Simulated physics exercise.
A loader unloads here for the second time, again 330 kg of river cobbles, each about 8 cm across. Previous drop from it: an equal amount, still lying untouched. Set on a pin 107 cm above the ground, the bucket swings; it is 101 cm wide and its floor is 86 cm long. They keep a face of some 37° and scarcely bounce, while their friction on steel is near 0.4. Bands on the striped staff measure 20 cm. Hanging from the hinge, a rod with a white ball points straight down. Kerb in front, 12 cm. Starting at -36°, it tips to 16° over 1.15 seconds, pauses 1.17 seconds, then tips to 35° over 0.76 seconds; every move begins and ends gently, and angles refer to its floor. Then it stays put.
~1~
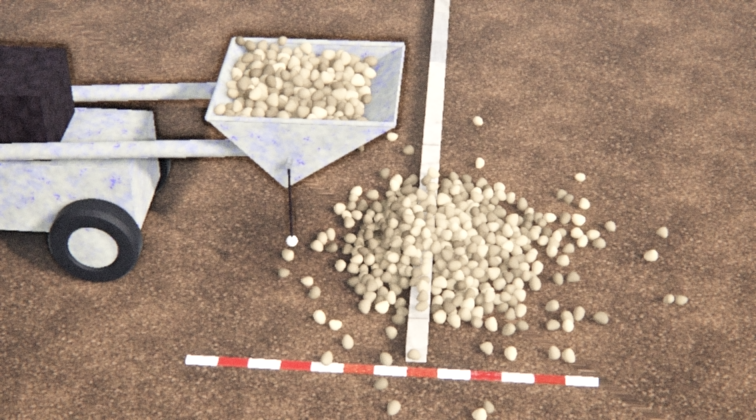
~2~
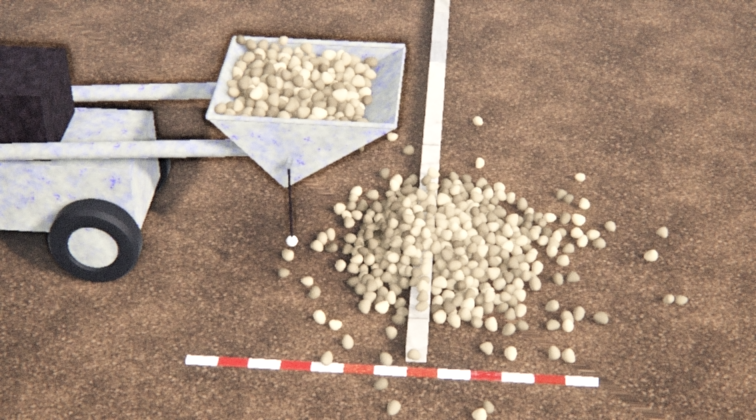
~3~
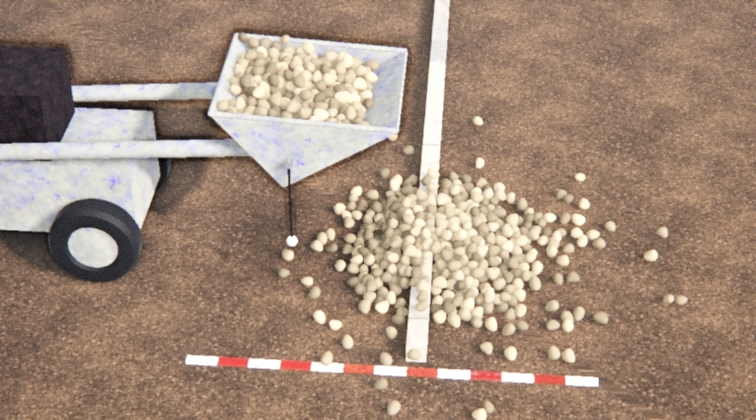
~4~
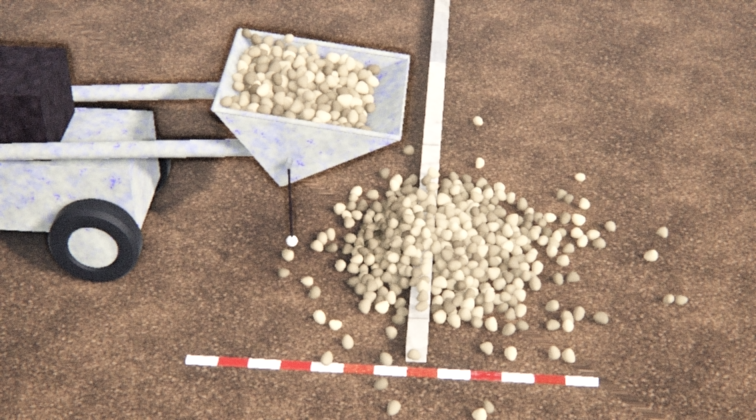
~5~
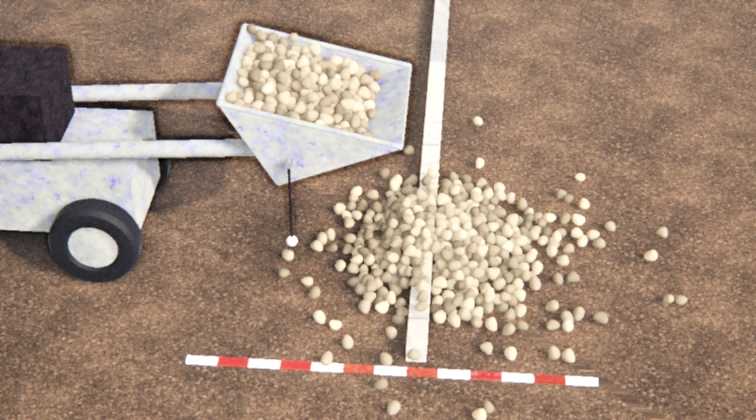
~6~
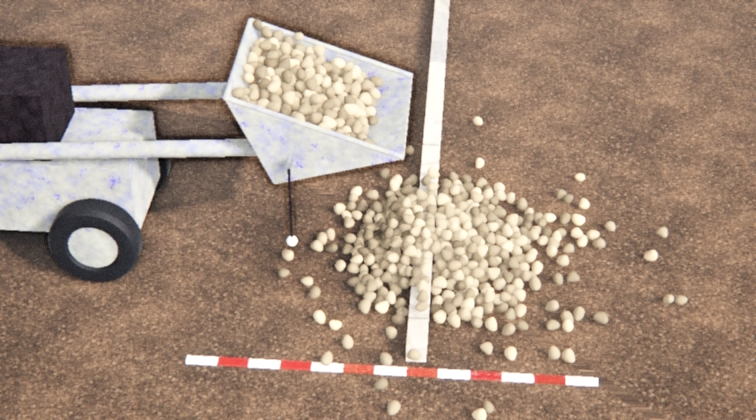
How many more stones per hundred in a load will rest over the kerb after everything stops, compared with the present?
I would say 52 per hundred.
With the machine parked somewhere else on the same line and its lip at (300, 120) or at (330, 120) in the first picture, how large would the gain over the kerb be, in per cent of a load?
About 0 per cent from the first spot and 0 per cent from the second.
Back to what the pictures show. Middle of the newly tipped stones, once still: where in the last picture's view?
I'd point to about (437, 229).
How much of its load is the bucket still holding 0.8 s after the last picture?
It holds some 95 per cent.
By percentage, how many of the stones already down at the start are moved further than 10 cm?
Estimate: 10 %, roughly.
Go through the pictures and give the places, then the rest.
In the first picture, the bucket is at -36°, its lip at (395, 125); the top of the load is at (273, 57). The earlier load is highest near (412, 237), 21 cm above ground level, 43 % on this side of the kerb, 57 % over the kerb.
In the second picture, the bucket is at -35°, its lip at (395, 127); the top of the load is at (268, 56).
In the third picture, the bucket is at -32°, its lip at (397, 131); the top of the load is at (262, 54).
In the fourth picture, the bucket is at -28°, its lip at (400, 138); the top of the load is at (258, 48).
In the fifth picture, the bucket is at -22°, its lip at (402, 147); the top of the load is at (261, 45).
In the sixth picture, lip at (404, 158), floor tilted -16°, highest stones at (261, 45).
Then, 0.4 s after the last picture the floor is at 8°; in per cent of one load, 100 in the bucket, 43 on this side of the kerb, 57 over the kerb; the foremost stones are at (633, 262).
Then, 0.8 s after the last picture the floor is at 16°; in per cent of one load, 97 in the bucket, 46 on this side of the kerb, 57 over the kerb; the foremost stones are at (633, 262).
Then, 3.0 s after the last picture the floor is at 35°; in per cent of one load, 0 in the bucket, 94 on this side of the kerb, 106 over the kerb; the foremost stones are at (633, 262).
Then, 5.6 s after the last picture the floor is at 35°; in per cent of one load, 0 in the bucket, 91 on this side of the kerb, 109 over the kerb; the foremost stones are at (633, 262). Net gain over the kerb, 52.
